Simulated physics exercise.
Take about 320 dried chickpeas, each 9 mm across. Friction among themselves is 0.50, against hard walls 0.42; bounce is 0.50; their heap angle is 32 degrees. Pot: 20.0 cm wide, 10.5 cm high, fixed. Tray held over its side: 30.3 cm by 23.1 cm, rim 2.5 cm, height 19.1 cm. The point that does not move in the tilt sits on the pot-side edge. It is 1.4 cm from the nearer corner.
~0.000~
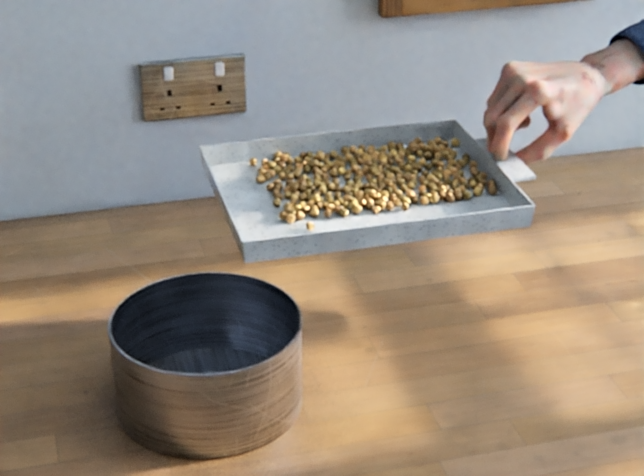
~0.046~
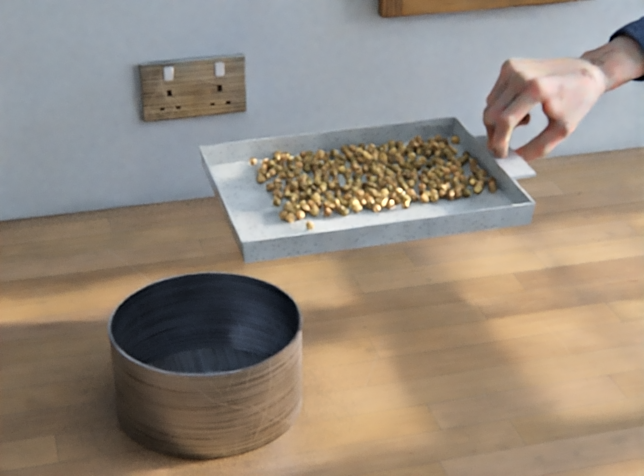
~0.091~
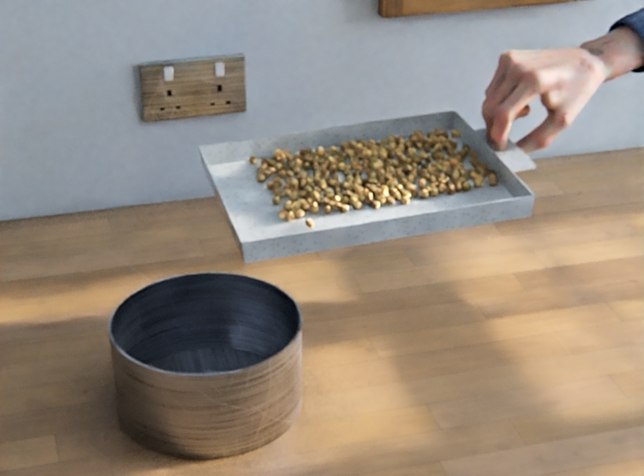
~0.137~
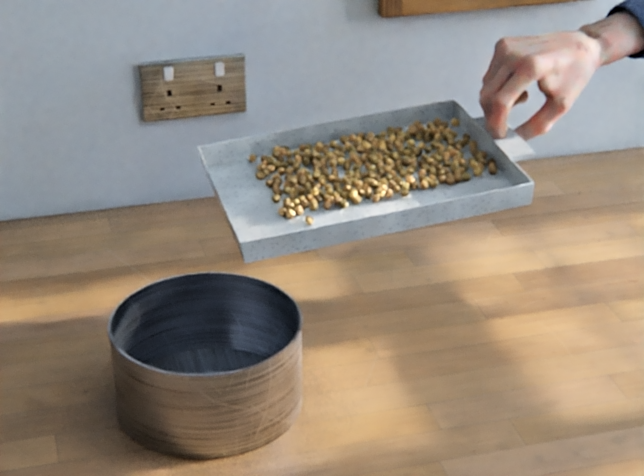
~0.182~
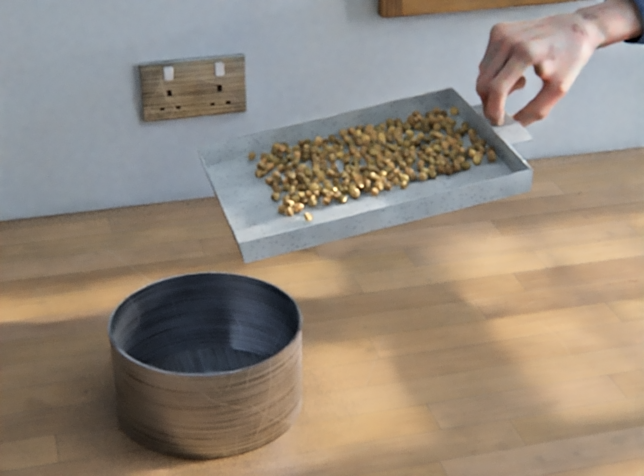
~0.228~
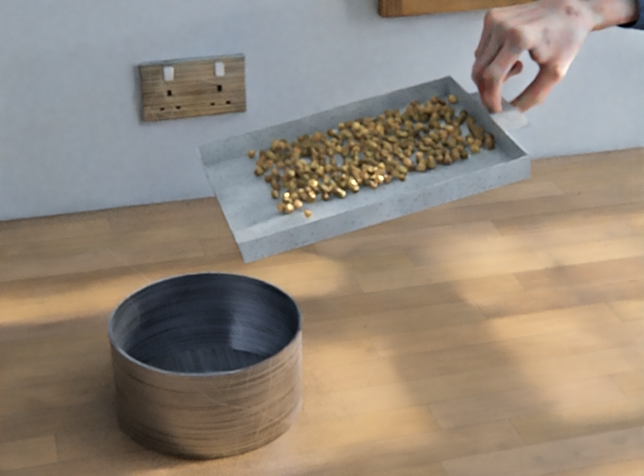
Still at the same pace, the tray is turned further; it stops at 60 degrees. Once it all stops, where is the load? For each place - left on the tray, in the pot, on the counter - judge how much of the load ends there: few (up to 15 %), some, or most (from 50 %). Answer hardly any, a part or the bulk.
Left on the tray: The bulk; pot: Hardly any; counter: Hardly any.
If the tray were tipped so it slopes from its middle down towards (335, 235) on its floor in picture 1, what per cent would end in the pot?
Something like 5 in a hundred.
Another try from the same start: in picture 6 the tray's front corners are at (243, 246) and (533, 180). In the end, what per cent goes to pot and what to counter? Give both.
Per cent by place - pot 10, counter 10.
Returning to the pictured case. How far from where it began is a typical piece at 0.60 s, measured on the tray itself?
About 6 cm.
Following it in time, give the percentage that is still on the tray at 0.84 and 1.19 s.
About 100, 90.
After 0.60 s, tilt 35 degrees; the tray holds 100 %, the pot 0 %.
After 0.84 s, tilt 51 degrees; the tray holds 100 %, the pot 0 %.
After 1.19 s, tilt 60 degrees; the tray holds 90 %, the pot 5 %.
By 1.9 s all is still; tray 90 %, pot 5 %, counter 5 %.
